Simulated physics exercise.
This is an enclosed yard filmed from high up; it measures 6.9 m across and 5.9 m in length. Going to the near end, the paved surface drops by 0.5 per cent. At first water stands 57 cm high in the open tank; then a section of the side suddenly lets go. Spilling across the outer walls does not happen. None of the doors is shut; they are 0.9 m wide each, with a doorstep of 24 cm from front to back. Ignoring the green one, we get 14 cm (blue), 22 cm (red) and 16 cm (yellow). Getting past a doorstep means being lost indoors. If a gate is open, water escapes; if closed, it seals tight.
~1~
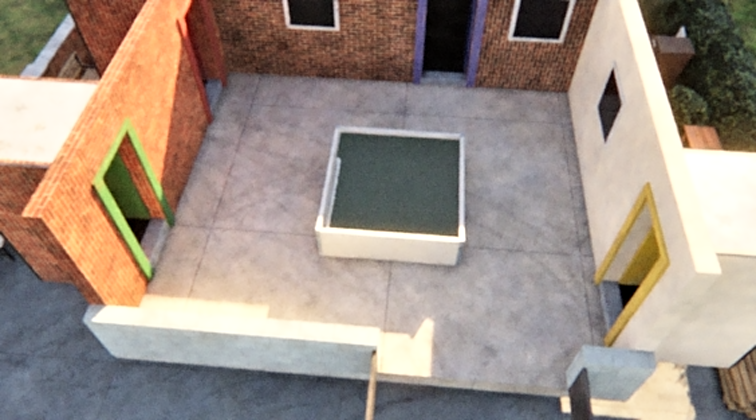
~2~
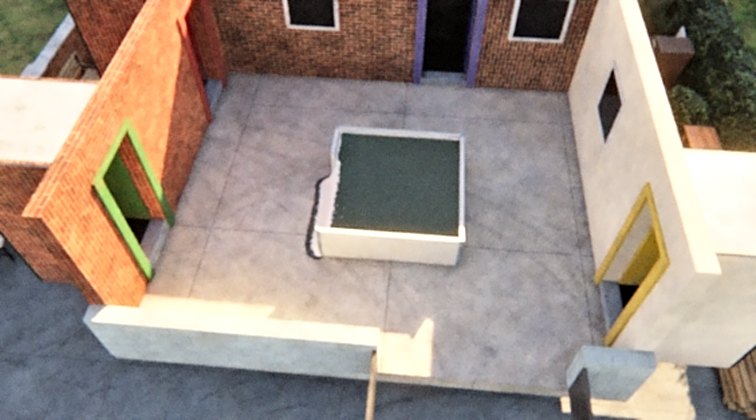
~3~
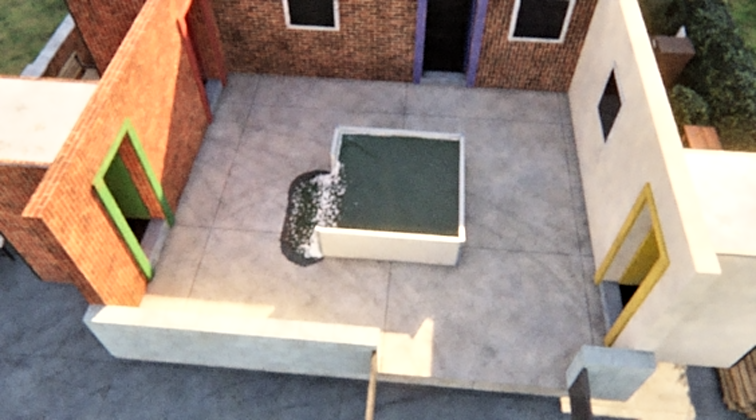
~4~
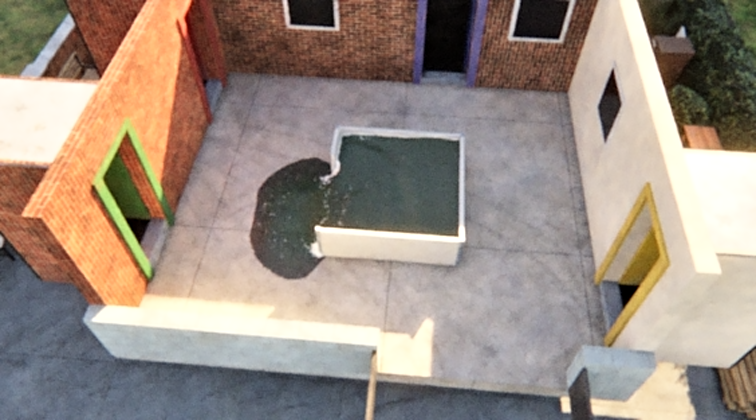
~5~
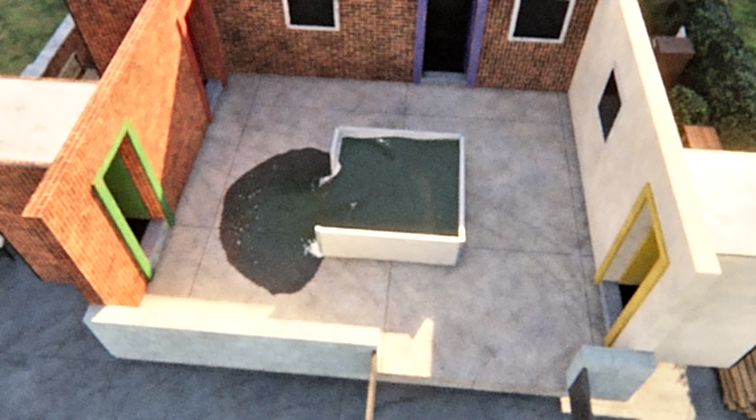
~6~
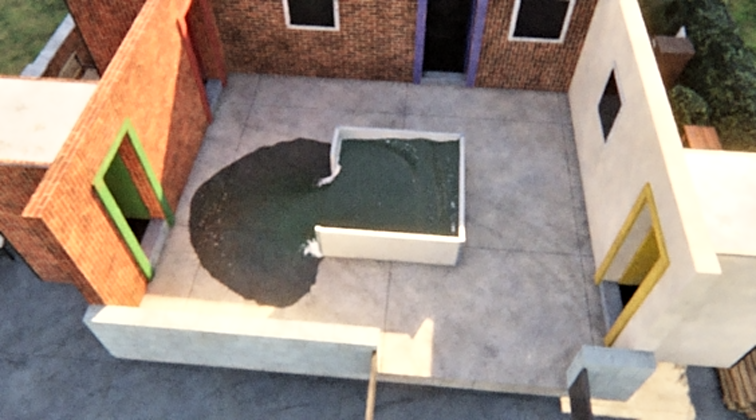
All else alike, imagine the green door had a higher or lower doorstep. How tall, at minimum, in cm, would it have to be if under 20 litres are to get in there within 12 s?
It would need to be about 25 cm tall.
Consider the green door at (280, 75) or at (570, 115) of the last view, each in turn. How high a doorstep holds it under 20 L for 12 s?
Around 12.5 and 6.5 cm respectively.
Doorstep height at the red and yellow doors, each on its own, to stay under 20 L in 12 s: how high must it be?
You'd want about 8.5 centimetres at red and about 9.5 centimetres at yellow.
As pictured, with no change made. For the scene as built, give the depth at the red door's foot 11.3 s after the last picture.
It works out to about 6.0 centimetres deep.
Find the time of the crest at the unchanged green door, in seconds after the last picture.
1.4 s.
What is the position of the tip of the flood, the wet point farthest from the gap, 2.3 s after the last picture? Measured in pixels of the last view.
Lab note: Front tip approx. at (228, 76).
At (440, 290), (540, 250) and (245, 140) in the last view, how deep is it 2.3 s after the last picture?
Ordered as asked: 0, 0, 8 cm.
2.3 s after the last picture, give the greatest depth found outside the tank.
34 cm.
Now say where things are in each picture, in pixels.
The open tank at (395, 182) is whole and still, 57 cm deep; the green door at (142, 211) is dry, in the first frame.
Water pours out at (329, 209) and has run 0.2 m, to (316, 212); about 5 cm deep outside, 57 cm at the back, in the second frame.
Water pours out at (330, 209) and has run 0.7 m, to (286, 236); about 10 cm deep outside, 57 cm at the back, in the third frame.
The gap is at (330, 209), the front 1.2 m out at (262, 202); the back of the open tank holds 57 cm, in the fourth frame.
The gap is at (330, 209), the front 1.7 m out at (229, 205); the back of the open tank holds 57 cm, in the fifth frame.
The front is at (196, 209), 2.3 m from the gap at (330, 209); 5.1 m2 of floor is wet, 51 cm left at the back; 0.6 m in a straight line remain to the green door at (142, 211), in the sixth frame.
Then, 0.7 s after the last picture water covers 25 % of the floor, deepest (32 cm) near (169, 233); 28 cm at the green door, 0 litres in over its 24 cm doorstep.
Then, 2.3 s after the last picture water covers 35 % of the floor, deepest (34 cm) near (135, 323); 26 cm at the green door, 21 litres in over its 24 cm doorstep.
Then, 11.3 s after the last picture water covers 95 % of the floor, deepest (10 cm) near (476, 129); 6 cm at the green door, 25 litres in over its 24 cm doorstep.
At the green door as built, the water peaked near 31 cm, 1.3 s after the last picture.
With a doorstep of 22 cm, 42 litres would have come in within the 12 s; with 29.5 cm, 3 litres. So under 20 litres takes about 25 cm.
